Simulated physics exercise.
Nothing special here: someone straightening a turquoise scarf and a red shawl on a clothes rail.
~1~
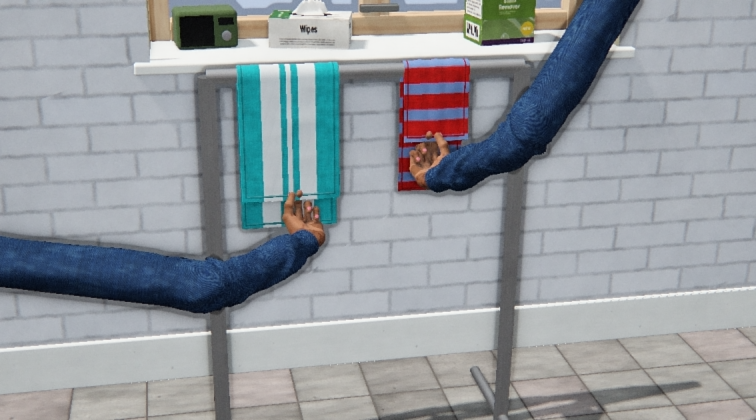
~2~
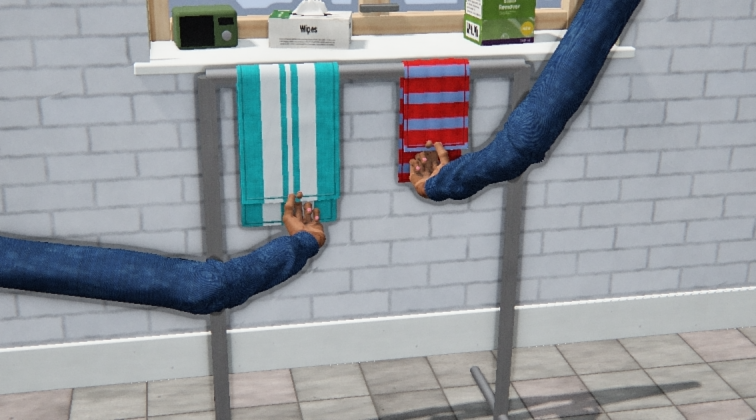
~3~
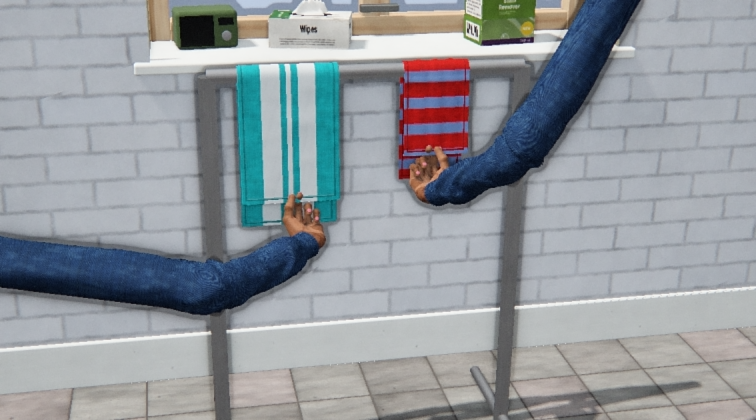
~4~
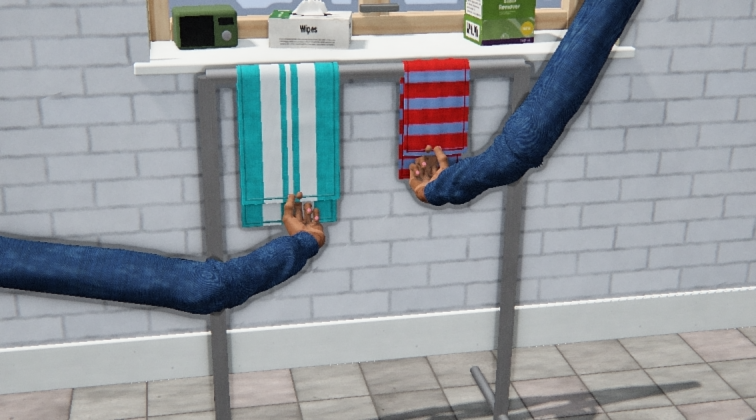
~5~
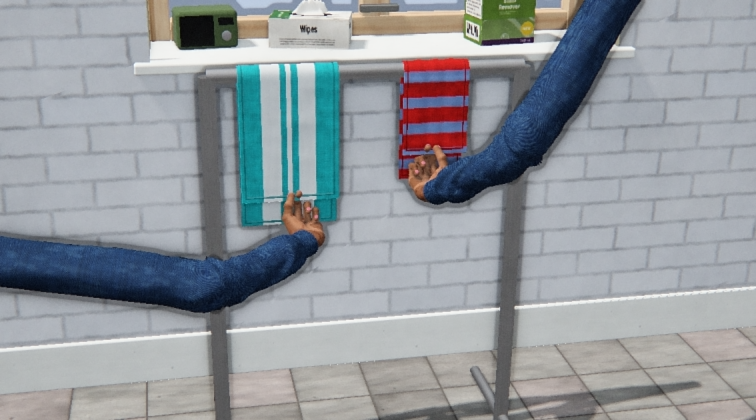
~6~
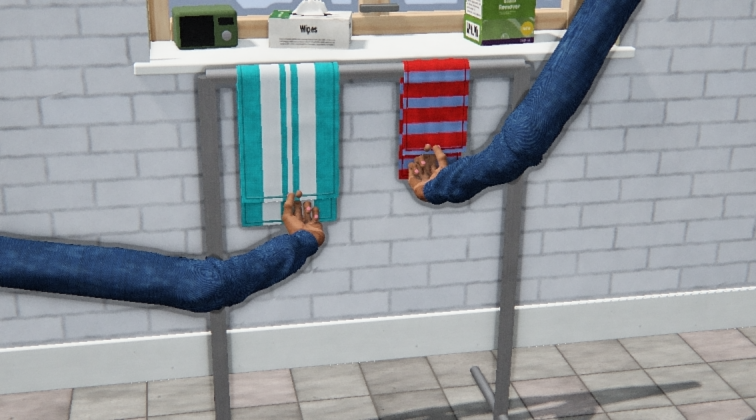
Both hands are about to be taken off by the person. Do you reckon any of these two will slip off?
As I see it, the turquoise scarf most likely stays up; the red shawl most likely stays up.
Then, 0.52 s later than the last view, scarf at rest on the rail; shawl at rest on the rail.
Finally, scarf at rest on the rail; shawl at rest on the rail. The turquoise scarf stays on and the red shawl hangs there.
